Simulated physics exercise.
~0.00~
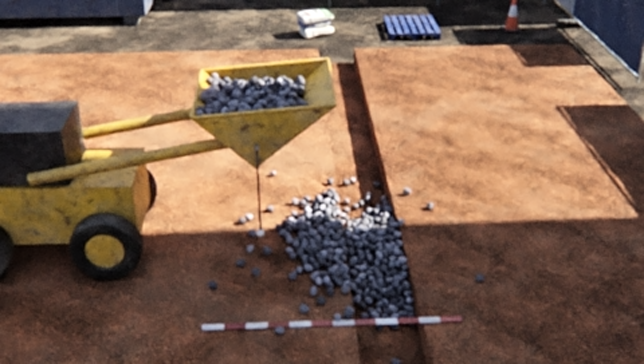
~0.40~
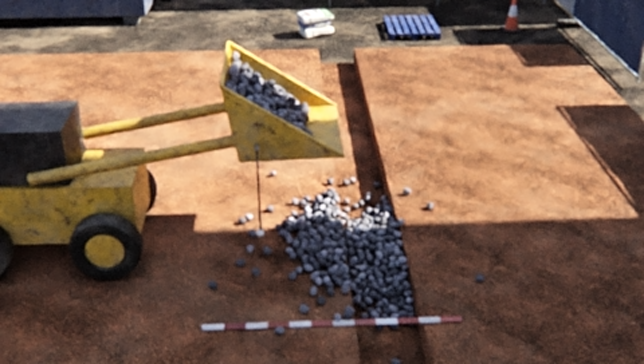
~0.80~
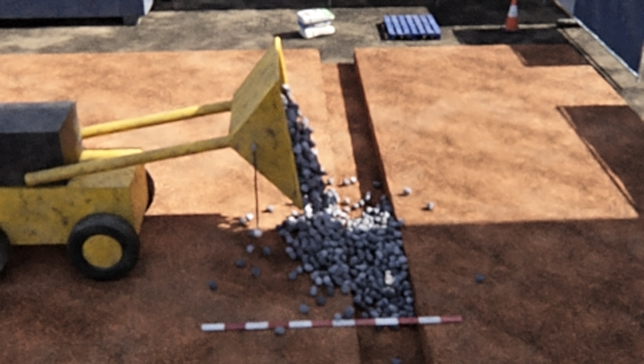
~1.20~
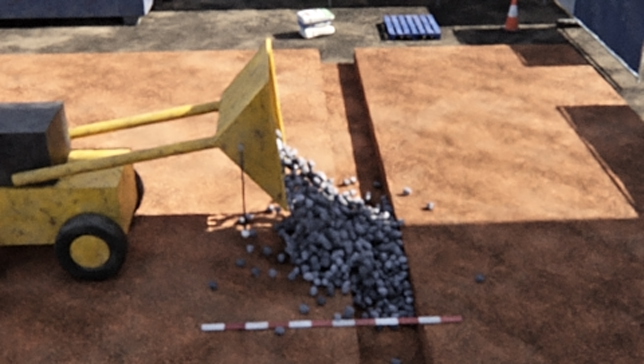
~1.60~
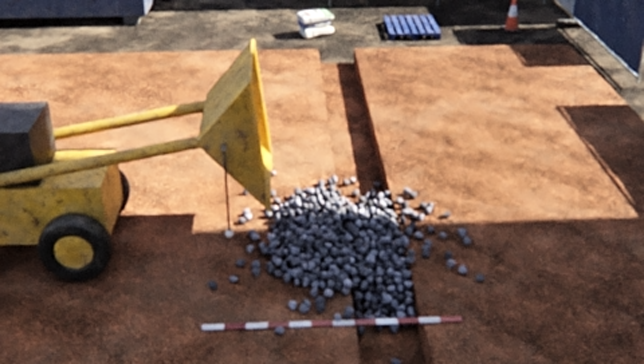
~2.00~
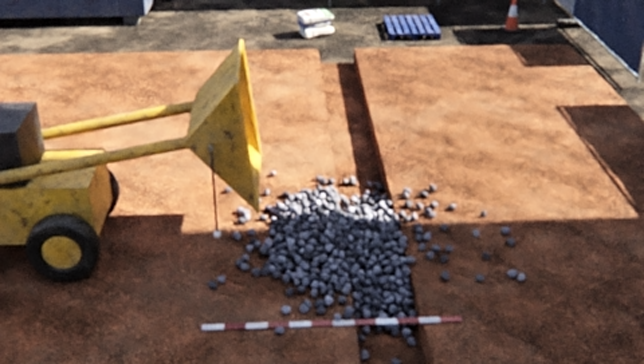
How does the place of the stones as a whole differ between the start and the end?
At the start the stones are split between the raised bucket and the heap below, but at the end they all lie on the ground and in the trench. Their middle is therefore lower and further to the right than before.
